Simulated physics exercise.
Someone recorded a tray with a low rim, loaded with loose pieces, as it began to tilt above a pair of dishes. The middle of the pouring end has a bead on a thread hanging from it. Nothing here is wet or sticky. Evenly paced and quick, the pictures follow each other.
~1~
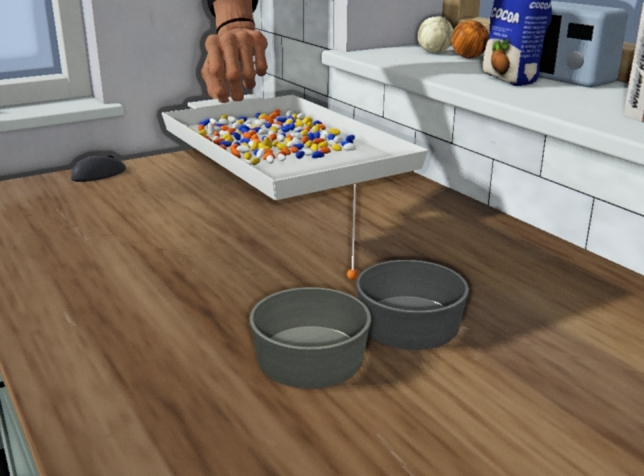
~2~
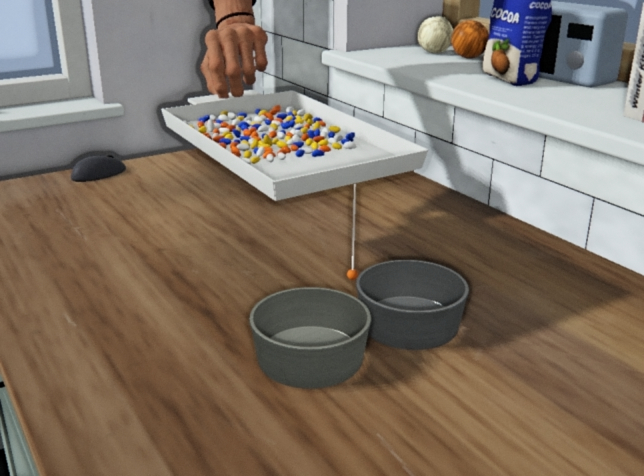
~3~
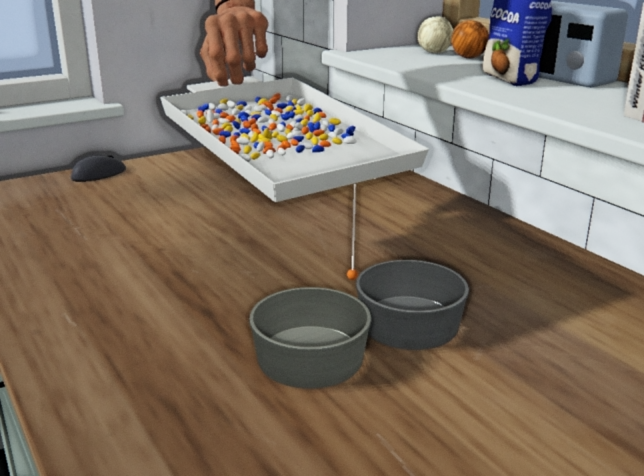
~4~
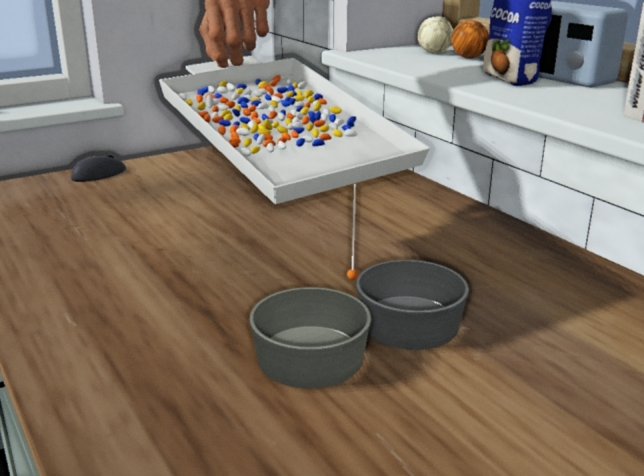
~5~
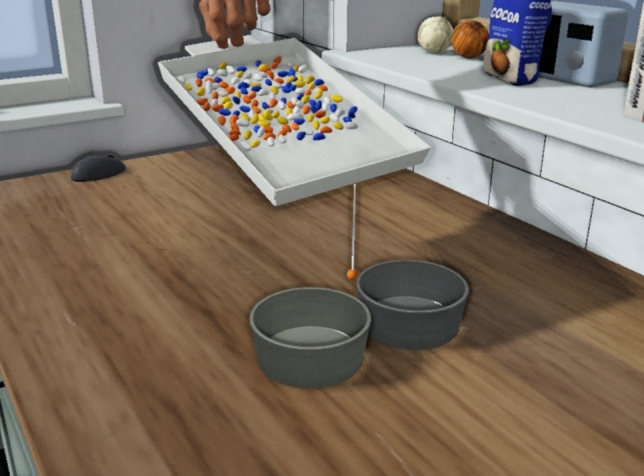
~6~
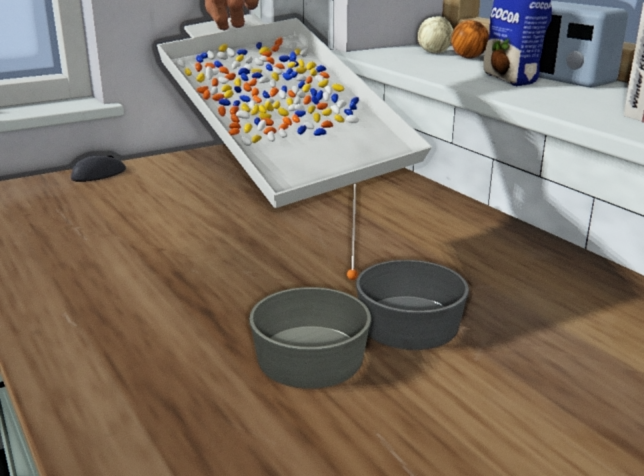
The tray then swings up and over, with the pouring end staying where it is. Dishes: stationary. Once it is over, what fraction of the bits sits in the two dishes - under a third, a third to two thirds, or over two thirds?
Upwards of two thirds.
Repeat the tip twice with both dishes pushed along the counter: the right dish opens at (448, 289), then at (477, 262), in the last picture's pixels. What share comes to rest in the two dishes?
In turn 70 and 20 in a hundred.
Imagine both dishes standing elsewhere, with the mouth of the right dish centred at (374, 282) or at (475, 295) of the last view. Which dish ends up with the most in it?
So at the first spot it's the one placed on the left, and at the second spot it's the one placed on the left.
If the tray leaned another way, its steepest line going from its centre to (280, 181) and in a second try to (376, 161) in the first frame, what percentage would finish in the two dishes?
100 % and 90 %.
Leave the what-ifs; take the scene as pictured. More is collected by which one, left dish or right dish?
Result: The one at left wins.
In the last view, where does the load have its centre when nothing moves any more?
Around (317, 359).
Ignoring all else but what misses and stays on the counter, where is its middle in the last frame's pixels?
The middle lies near (402, 412).
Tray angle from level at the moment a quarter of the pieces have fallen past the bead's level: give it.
I'd say close to 80 degrees.
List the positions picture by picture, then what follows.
In the first frame, corners of the pouring end at (275, 179) and (423, 149), level; middle of the load at (273, 137), jelly beans; left dish at (342, 361); right dish at (446, 324); bead on its thread at (353, 275).
In the second frame, corners of the pouring end at (275, 179) and (423, 149), level; middle of the load at (273, 134).
In the third frame, corners of the pouring end at (276, 181) and (423, 148), tipped barely, lowest at the left corner; middle of the load at (273, 126).
In the fourth frame, corners of the pouring end at (276, 184) and (424, 147), tipped a little, lowest at the left corner; middle of the load at (273, 115).
In the fifth frame, corners of the pouring end at (276, 188) and (425, 146), tipped clearly, lowest at the left corner; middle of the load at (274, 103).
In the sixth frame, corners of the pouring end at (277, 191) and (427, 145), tipped clearly, lowest at the left corner; middle of the load at (274, 92); left dish at (342, 361); right dish at (446, 324).
Soon, tray tipped steeply; nearly all on the tray; a small part in the air.
A while on, tray tipped past a quarter turn; about a third on the tray; about a third in the left dish; a stray few in the right dish; a small part outside both; a small part in the air.
Towards the end, tray tipped past a quarter turn; most in the left dish; a stray few in the right dish; about a quarter outside both.
Finally, tray tipped past a quarter turn; most in the left dish; a stray few in the right dish; about a quarter outside both.
